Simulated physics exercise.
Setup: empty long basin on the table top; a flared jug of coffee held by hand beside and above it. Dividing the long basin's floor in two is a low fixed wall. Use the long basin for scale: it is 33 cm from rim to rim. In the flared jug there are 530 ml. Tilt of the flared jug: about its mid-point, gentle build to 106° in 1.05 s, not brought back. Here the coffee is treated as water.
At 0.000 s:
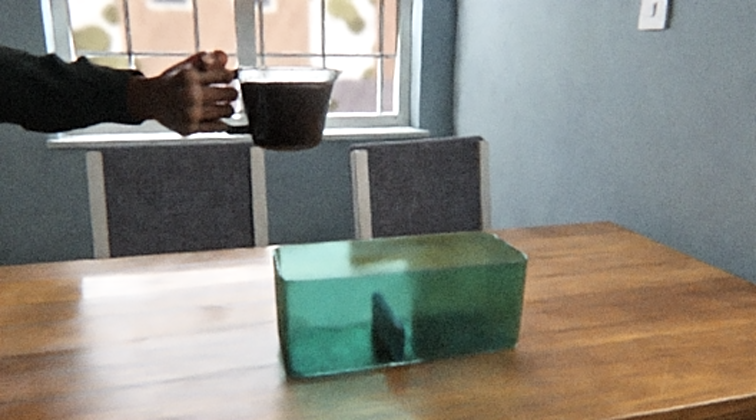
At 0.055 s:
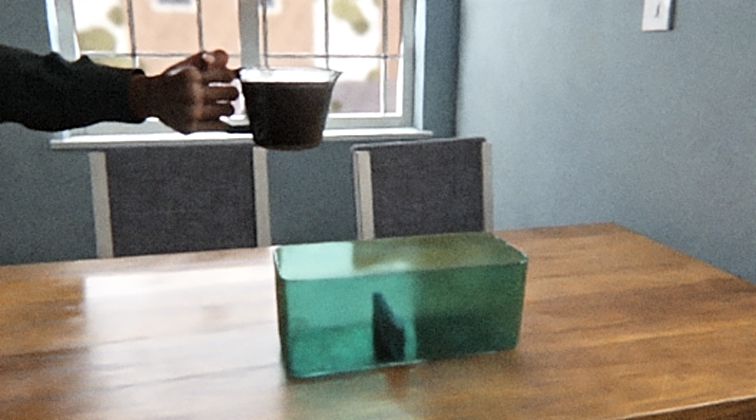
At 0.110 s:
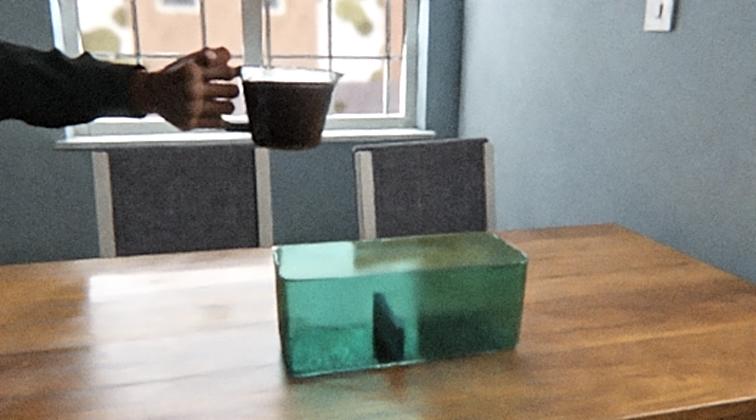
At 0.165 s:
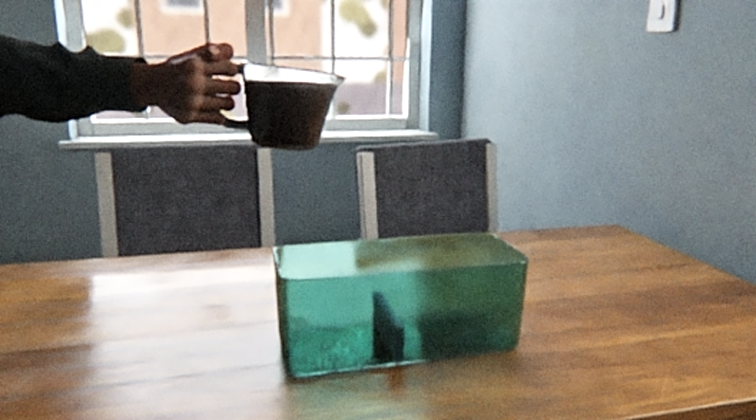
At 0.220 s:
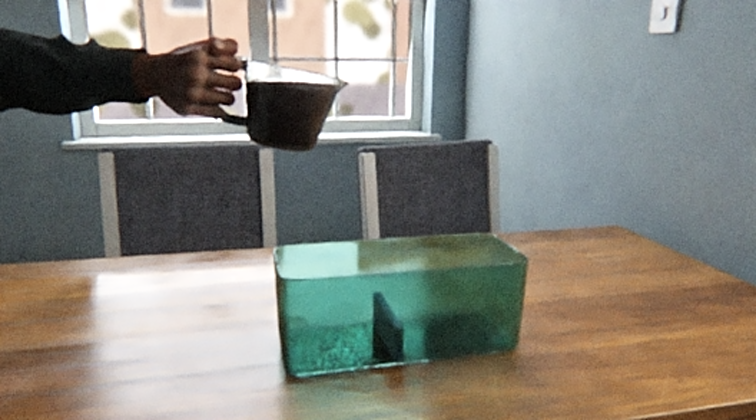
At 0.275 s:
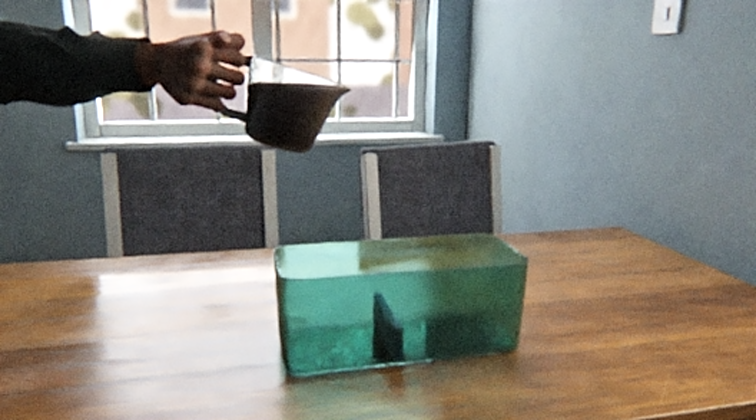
A hand held a flared glass jug of dark coffee by its handle above a green, see-through basin on a wooden table, then gently tilted it a little to the right.
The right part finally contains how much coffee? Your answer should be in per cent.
About 72 in every hundred parts.
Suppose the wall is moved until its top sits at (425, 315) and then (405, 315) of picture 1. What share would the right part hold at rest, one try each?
In turn about 10 and 35 per cent.
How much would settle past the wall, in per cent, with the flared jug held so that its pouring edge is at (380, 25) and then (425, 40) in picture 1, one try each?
Roughly 90 per cent the first time and 85 per cent the second.
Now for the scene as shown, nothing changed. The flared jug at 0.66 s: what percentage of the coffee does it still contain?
Roughly 54 per cent.
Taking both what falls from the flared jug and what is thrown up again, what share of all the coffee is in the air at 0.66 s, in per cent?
I'd put it at about 32 percent.
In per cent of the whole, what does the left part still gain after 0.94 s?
I'd put it at some 14 percent.
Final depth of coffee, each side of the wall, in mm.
I'd say close to 8 mm on the left, close to 18 mm on the right.
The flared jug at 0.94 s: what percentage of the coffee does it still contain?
6 %.
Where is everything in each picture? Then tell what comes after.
In the first picture, it leans 0°; its right rim is at (344, 70); the coffee meets the walls at (240, 80) and (331, 80); the long basin's rim runs from (277, 265) to (509, 246); the wall's top is at (387, 309).
In the second picture, it leans 1°; its right rim is at (344, 71); the coffee meets the walls at (241, 80) and (331, 81).
In the third picture, it leans 3°; its right rim is at (346, 73); the coffee meets the walls at (242, 79) and (332, 81).
In the fourth picture, it leans 6°; its right rim is at (347, 77); the coffee meets the walls at (244, 79) and (334, 82).
In the fifth picture, it leans 11°; its right rim is at (349, 82); the coffee meets the walls at (246, 80) and (338, 83).
In the sixth picture, it leans 17°; its right rim is at (351, 89); the coffee meets the walls at (249, 81) and (345, 86).
Then, 0.66 s in, the tilt is 74° and 54 per cent is still to pour, 2 is left of the wall and 11 right of it.
Then, 0.94 s in, the tilt is 103° and 6 per cent is still to pour, 12 is left of the wall and 66 right of it.
Then, 1.23 s in, the tilt is 106° and 0 per cent is still to pour, 27 is left of the wall and 71 right of it.
Then, 1.55 s in, the tilt is 106° and 0 per cent is still to pour, 27 is left of the wall and 72 right of it.
Finally, 27 per cent lies left of the wall, 72 right of it and 1 outside.
